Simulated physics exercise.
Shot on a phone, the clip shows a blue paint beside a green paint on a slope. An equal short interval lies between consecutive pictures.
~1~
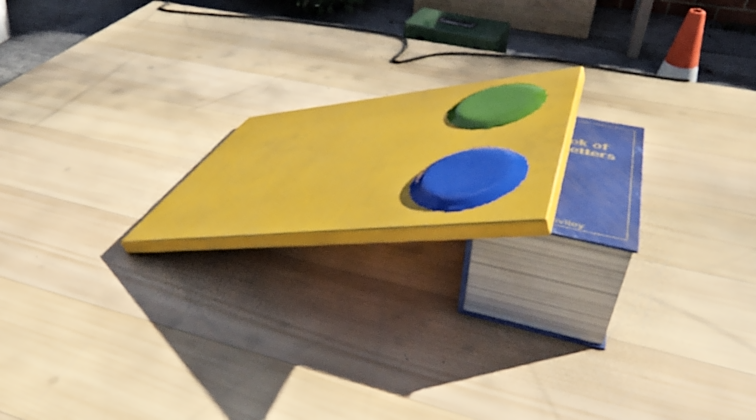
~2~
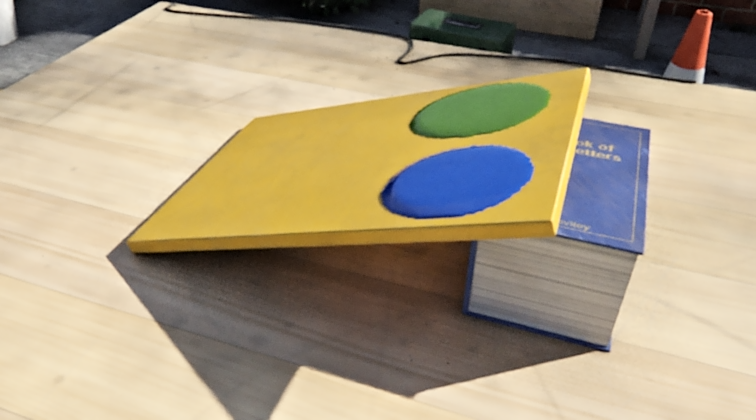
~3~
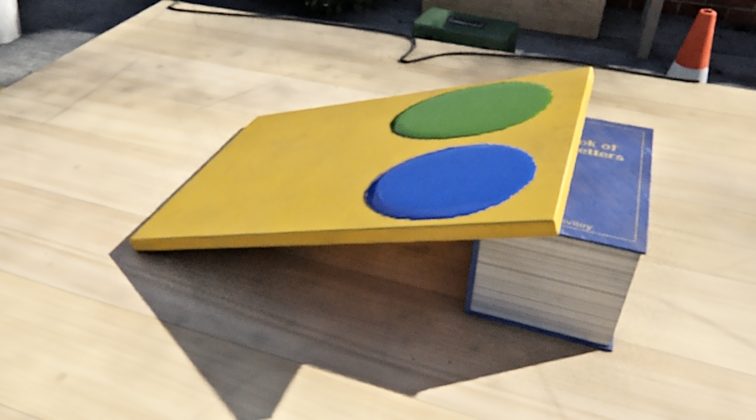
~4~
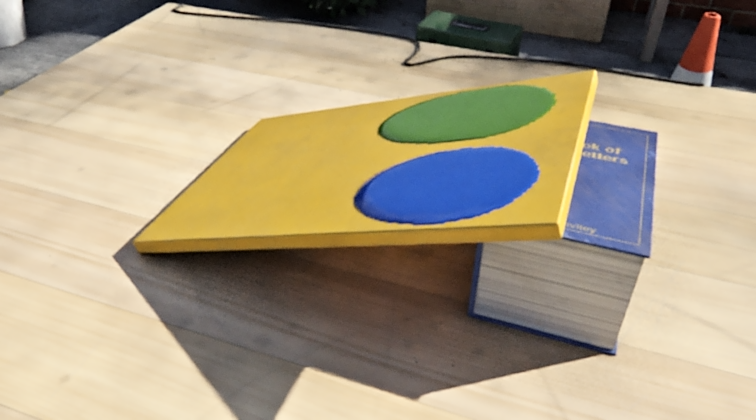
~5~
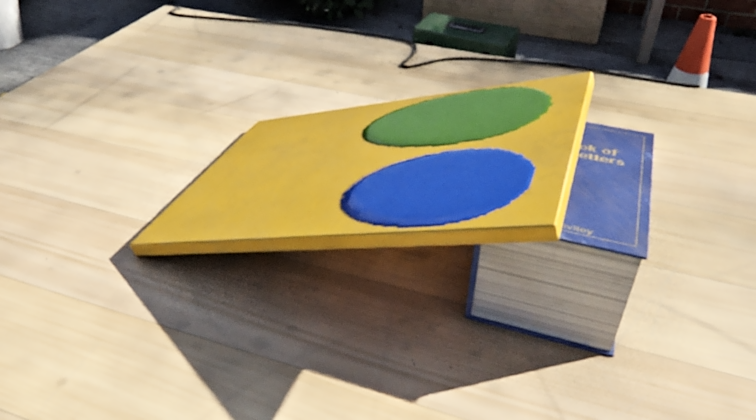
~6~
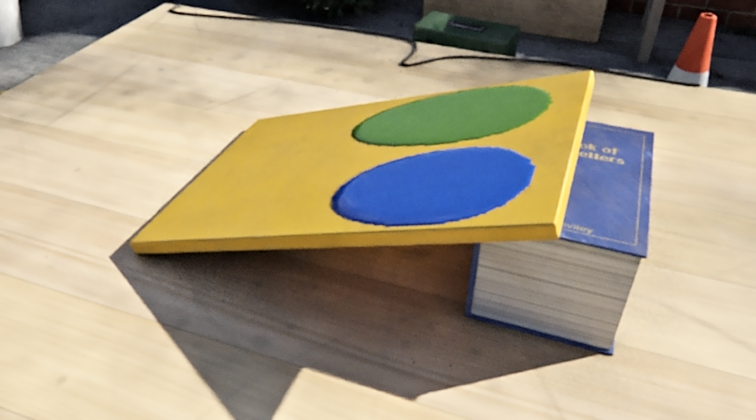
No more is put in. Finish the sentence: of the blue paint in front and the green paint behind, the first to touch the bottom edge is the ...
One behind.
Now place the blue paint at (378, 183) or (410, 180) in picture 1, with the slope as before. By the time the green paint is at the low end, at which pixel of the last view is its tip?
Tip, last view - start 1: (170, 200), start 2: (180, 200).
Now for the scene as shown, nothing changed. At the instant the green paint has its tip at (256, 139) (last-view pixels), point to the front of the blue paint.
(245, 197) or so.
A moment on, the blue paint is three quarters of the way down; the green paint is three quarters of the way down.
Further on, the blue paint is three quarters of the way down; the green paint is close to the edge.
When it is over, the blue paint is three quarters of the way down; the green paint is at the low edge.
